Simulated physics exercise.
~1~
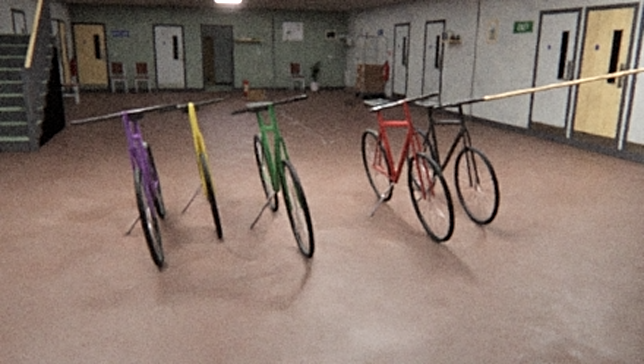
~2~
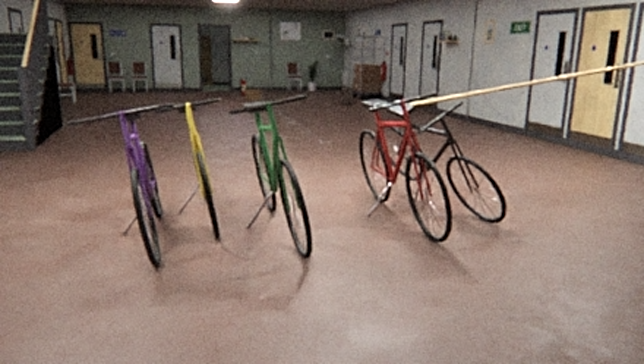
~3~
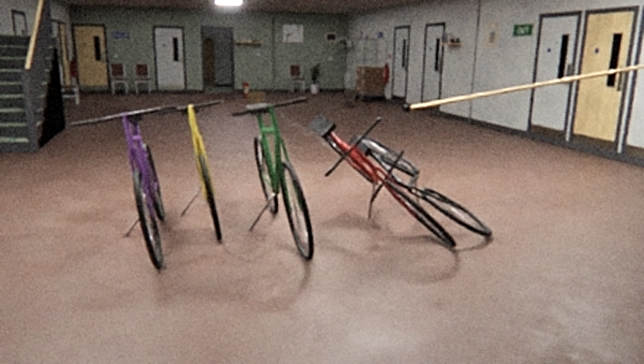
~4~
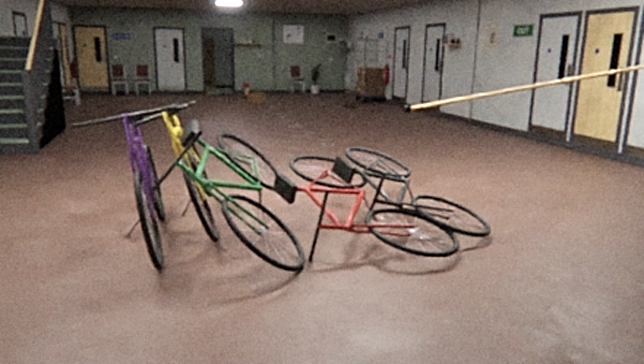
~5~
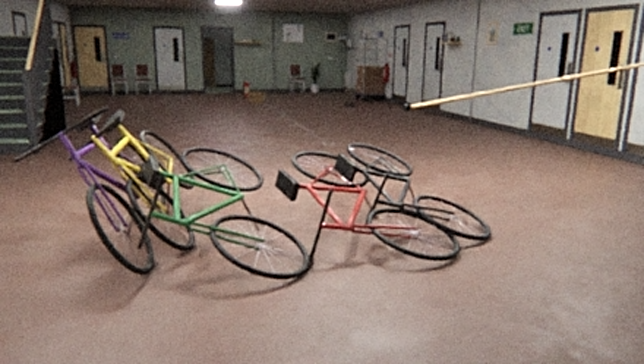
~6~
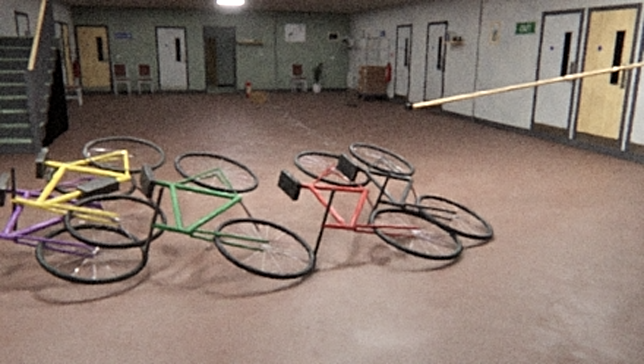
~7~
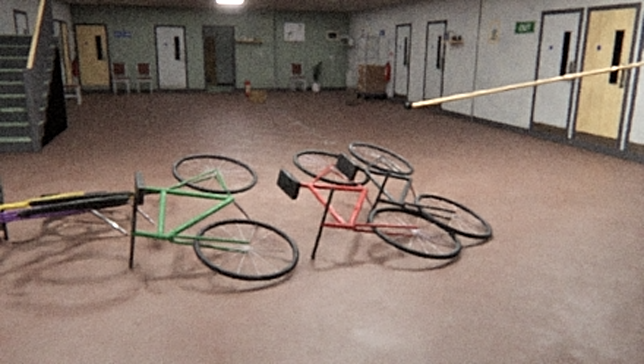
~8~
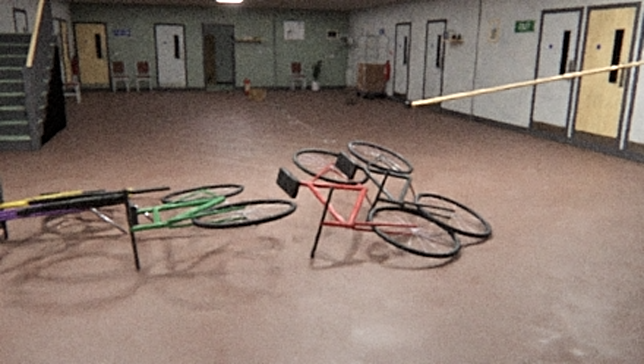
The video shows five bicycles standing in a row in a hallway as a pole pushes the dark one at the right into the red one, which topples leftward. The green, yellow and purple bicycles go over in turn, and all five end up fallen on the floor.
